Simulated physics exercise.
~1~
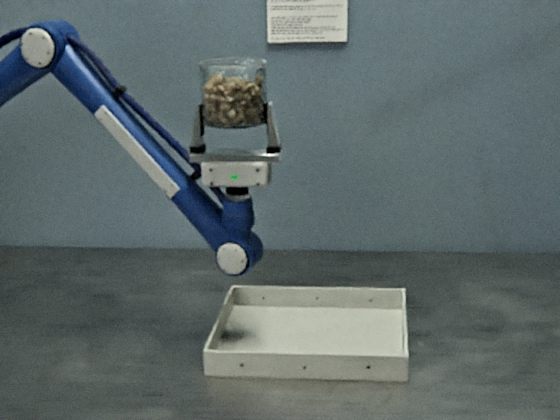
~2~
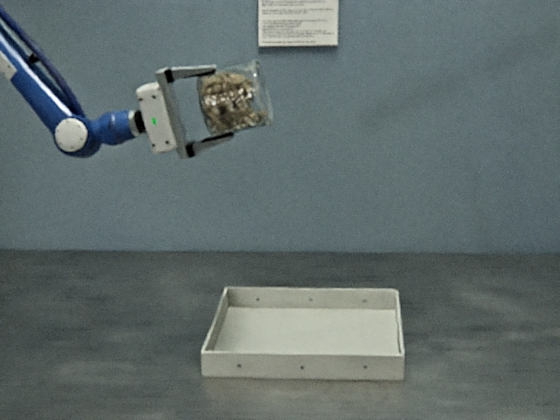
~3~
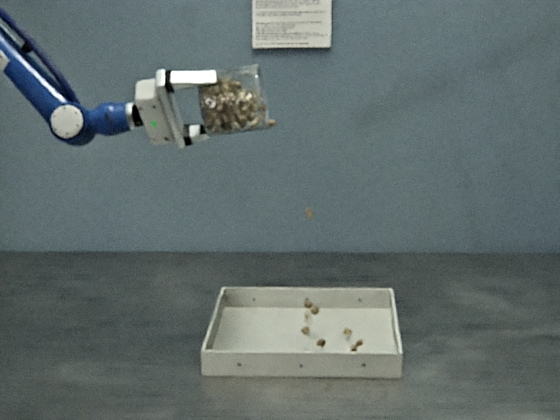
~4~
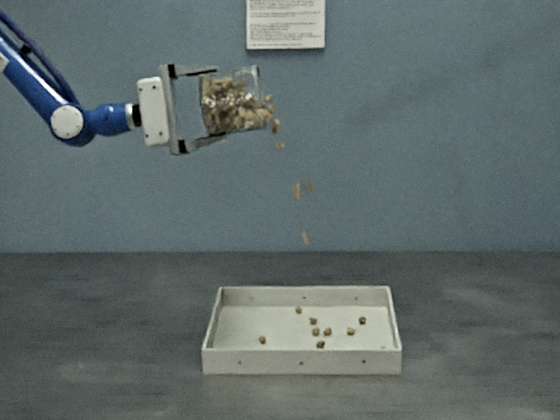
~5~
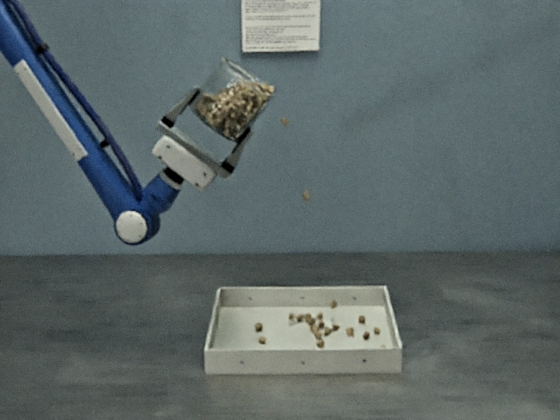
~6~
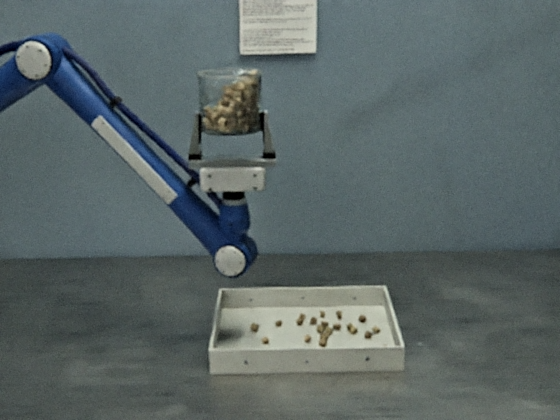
Blue robot arm tipping a clear tumbler of small pebbles, spilling some into a pale tray, then righting it still mostly full.
